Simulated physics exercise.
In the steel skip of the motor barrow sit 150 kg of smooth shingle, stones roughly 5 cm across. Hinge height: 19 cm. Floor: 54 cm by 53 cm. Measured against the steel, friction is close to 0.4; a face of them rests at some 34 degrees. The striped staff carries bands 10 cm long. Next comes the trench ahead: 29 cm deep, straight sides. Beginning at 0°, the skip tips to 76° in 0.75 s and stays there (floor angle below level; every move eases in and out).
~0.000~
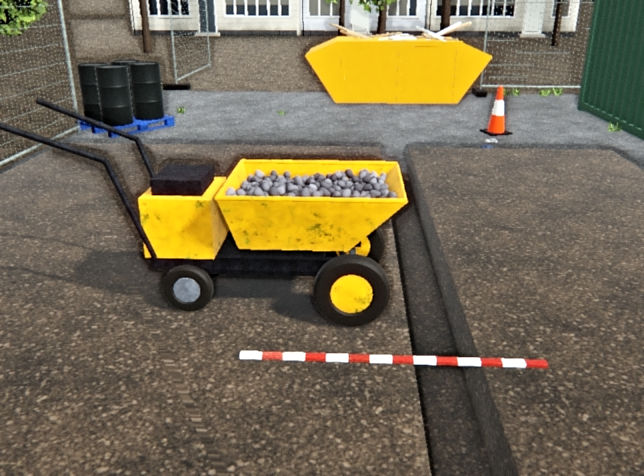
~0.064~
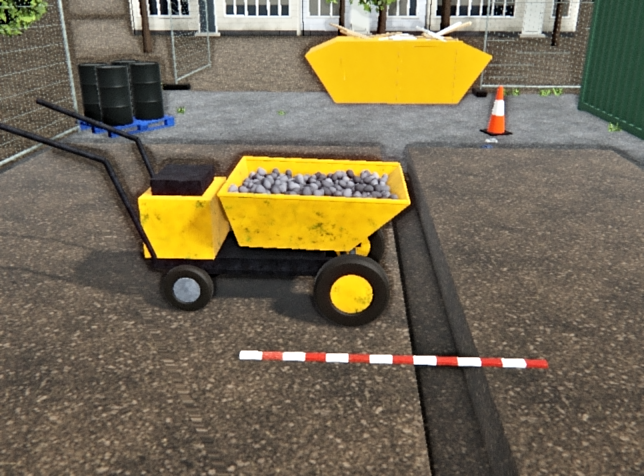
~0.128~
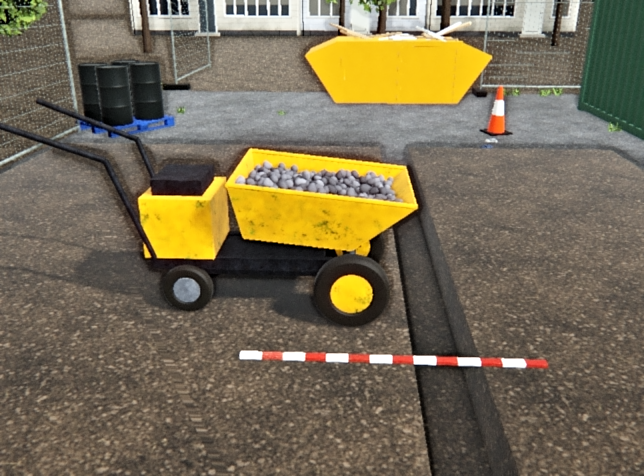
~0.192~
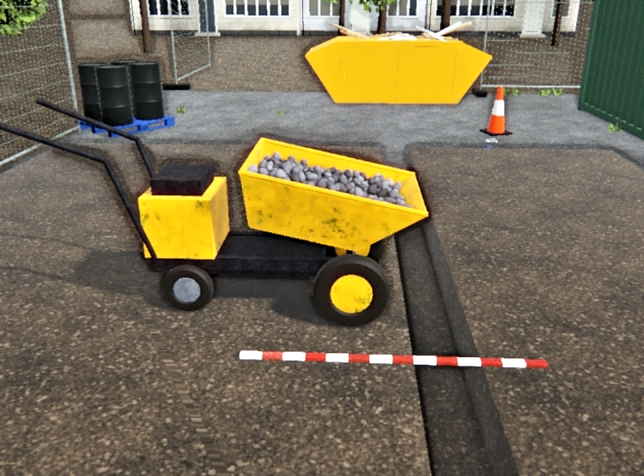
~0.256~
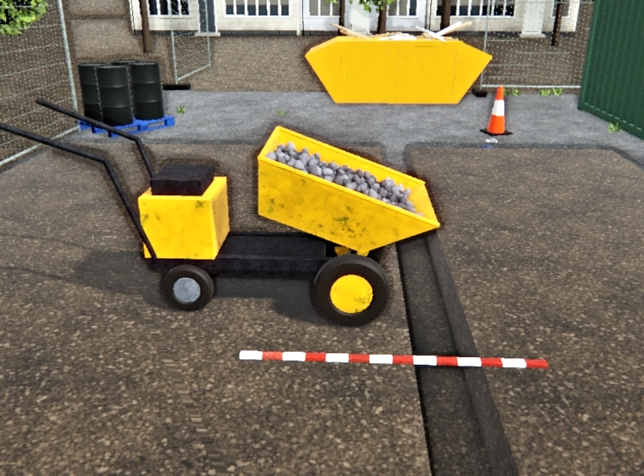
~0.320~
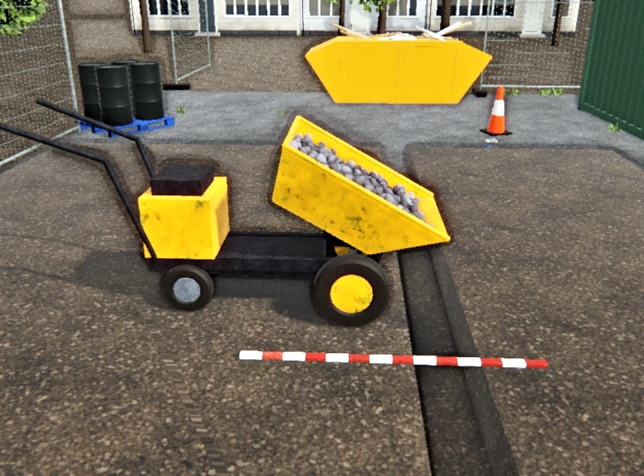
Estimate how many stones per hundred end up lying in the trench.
19 %.
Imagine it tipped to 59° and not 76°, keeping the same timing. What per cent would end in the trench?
In that case near 25 per cent.
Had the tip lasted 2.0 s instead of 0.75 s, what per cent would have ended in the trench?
Around 20 per cent would end in the trench.
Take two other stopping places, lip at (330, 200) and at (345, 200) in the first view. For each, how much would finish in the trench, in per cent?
Roughly 85 in a hundred from the first, 90 in a hundred from the second.
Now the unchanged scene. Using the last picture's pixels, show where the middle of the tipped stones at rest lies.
(515, 297).
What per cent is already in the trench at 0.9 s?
Some 5 per cent of the load by that point.
After 0.6 s the floor is at 64°; 100 % in the skip; the foremost stones are at (459, 269).
After 0.9 s the floor is at 76°; 55 % in the skip, 4 % in the trench, 41 % past the trench; the foremost stones are at (545, 296).
After 1.2 s the floor is at 76°; 12 % in the skip, 9 % in the trench, 80 % past the trench; the foremost stones are past the picture's edge.
After 3.2 s the floor is at 76°; 1 % in the skip, 19 % in the trench, 81 % past the trench; the foremost stones are past the picture's edge.
